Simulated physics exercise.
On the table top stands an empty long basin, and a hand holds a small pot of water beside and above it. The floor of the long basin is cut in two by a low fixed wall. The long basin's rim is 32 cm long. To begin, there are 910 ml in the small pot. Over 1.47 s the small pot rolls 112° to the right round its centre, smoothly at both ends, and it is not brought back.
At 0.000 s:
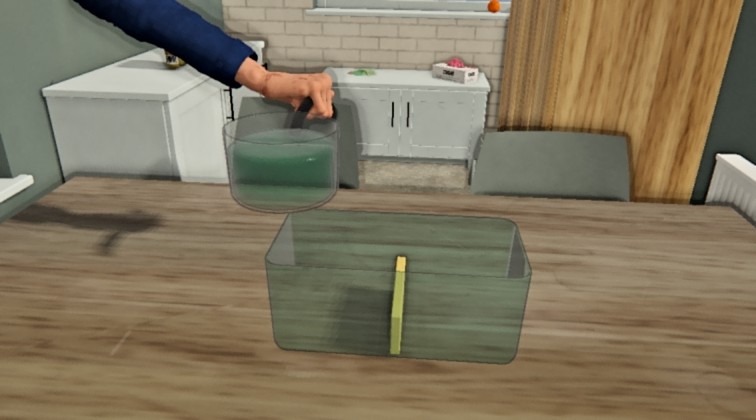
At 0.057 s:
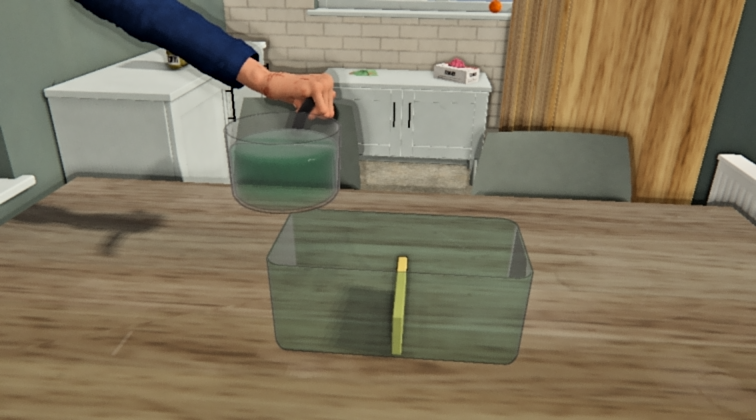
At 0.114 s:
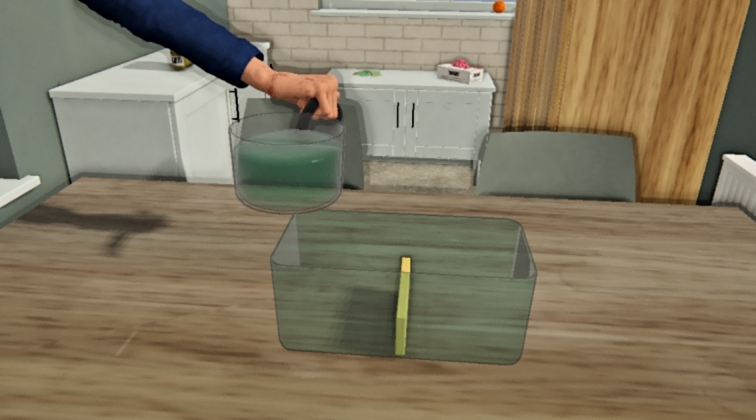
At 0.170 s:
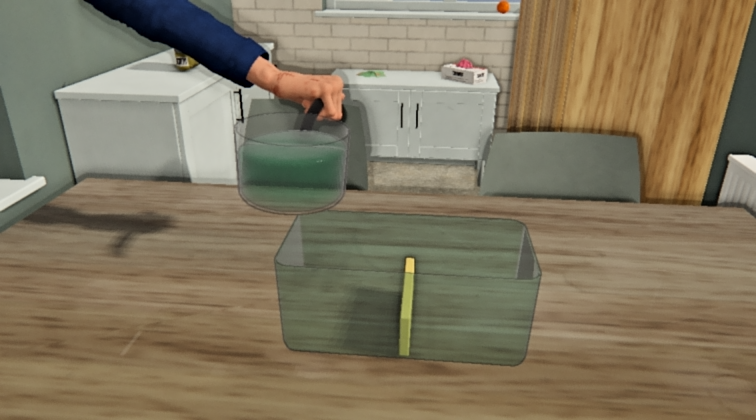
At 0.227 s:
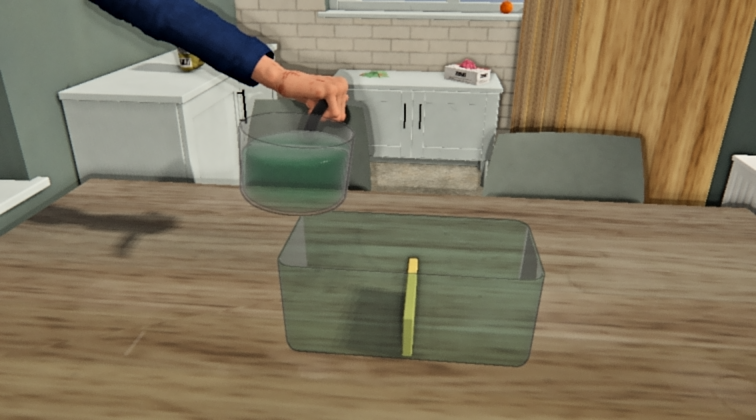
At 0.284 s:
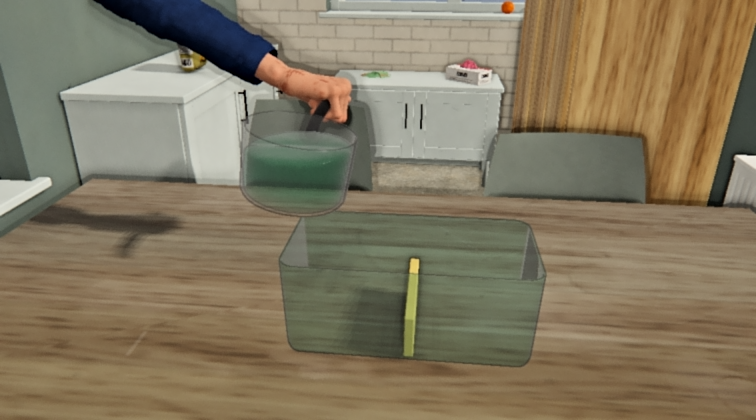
On a wooden table in a kitchen stands an empty, clear long basin with a yellow-green upright piece, while a hand holds a small transparent pot of green-tinted water above its left side and slowly tilts it slightly to the right.
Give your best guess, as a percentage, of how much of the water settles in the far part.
I would say 29 per cent of it settles there.
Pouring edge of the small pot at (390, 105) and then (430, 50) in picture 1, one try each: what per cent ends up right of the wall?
The first try gives around 95 percent, the second around 85 percent.
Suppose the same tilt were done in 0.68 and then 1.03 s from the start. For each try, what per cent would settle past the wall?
Try 1: 10 %; try 2: 20 %.
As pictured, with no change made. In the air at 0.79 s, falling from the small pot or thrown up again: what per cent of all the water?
Some 20 per cent, I reckon.
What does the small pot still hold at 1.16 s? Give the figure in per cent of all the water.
Close to 14 percent of the total.
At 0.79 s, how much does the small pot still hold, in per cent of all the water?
Roughly 70 %.
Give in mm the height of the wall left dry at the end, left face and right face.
Left about 32 mm, while the right is about 48 mm.
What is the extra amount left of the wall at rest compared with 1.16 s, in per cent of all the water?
That works out to roughly 20 per cent of the whole.
Then, 0.79 s in, the tilt is 63° and 71 per cent is still to pour, 8 is left of the wall and 1 right of it.
Then, 1.16 s in, the tilt is 100° and 14 per cent is still to pour, 51 is left of the wall and 28 right of it.
Then, 1.55 s in, the tilt is 112° and 0 per cent is still to pour, 70 is left of the wall and 29 right of it.
Then, 1.97 s in, the tilt is 112° and 0 per cent is still to pour, 71 is left of the wall and 29 right of it.
Finally, 71 per cent lies left of the wall, 29 right of it and 1 outside.
